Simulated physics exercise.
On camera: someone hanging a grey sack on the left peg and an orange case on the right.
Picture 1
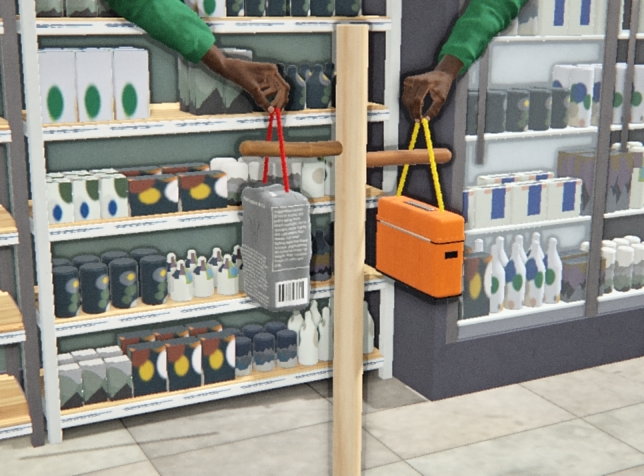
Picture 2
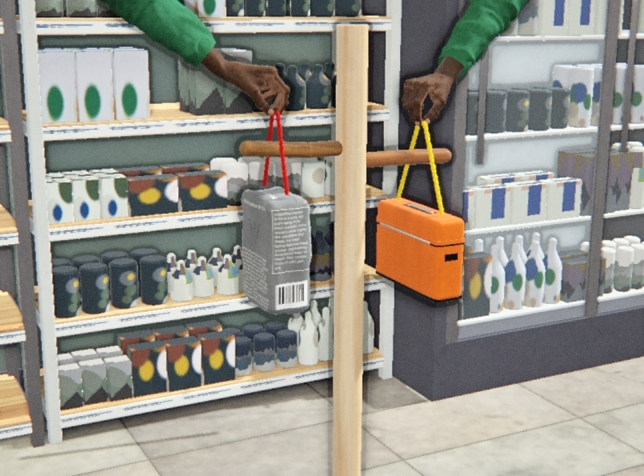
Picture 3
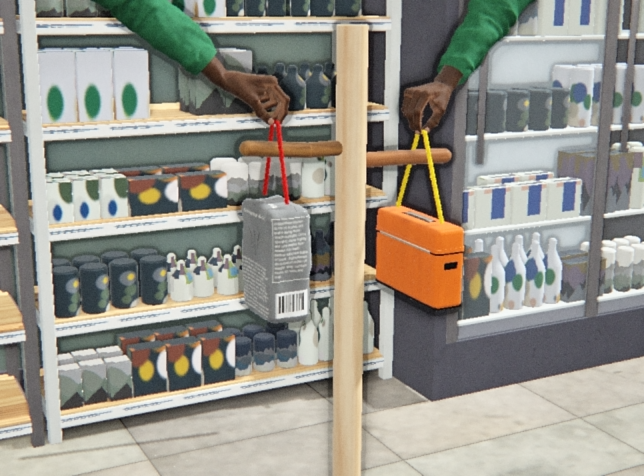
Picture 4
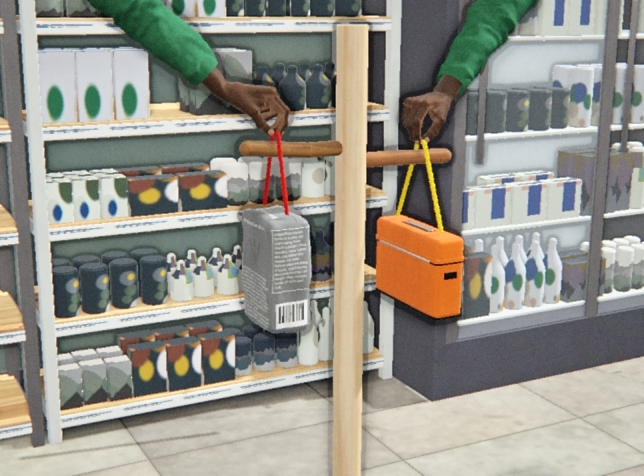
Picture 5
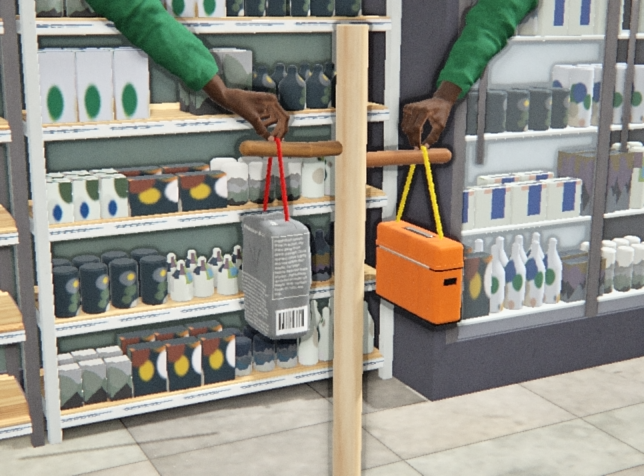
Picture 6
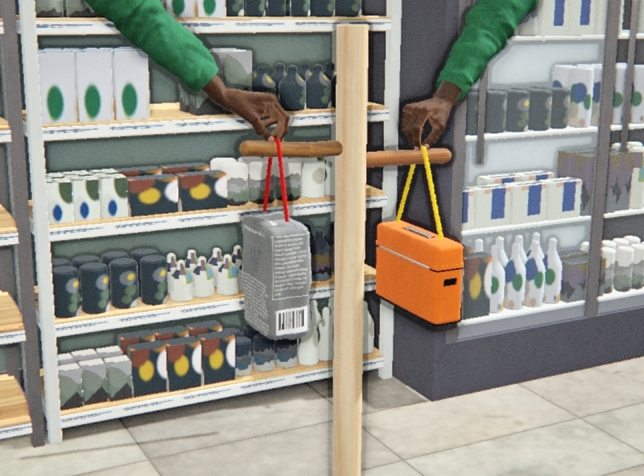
Two hands lower a grey sack and an orange case slightly beside a wooden post's pegs.
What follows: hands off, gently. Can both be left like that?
The grey sack stays hanging; the orange case holds on.
Then, 0.26 s later than the last view, grey sack hanging from its loop near (276, 276); orange case hanging from its loop near (417, 272).
Then, 0.58 s later than the last view, grey sack hanging from its loop near (278, 277); orange case hanging from its loop near (418, 273).
Finally, grey sack hanging from its loop near (278, 277); orange case hanging from its loop near (418, 273). The grey sack holds on and the orange case remains on its peg.
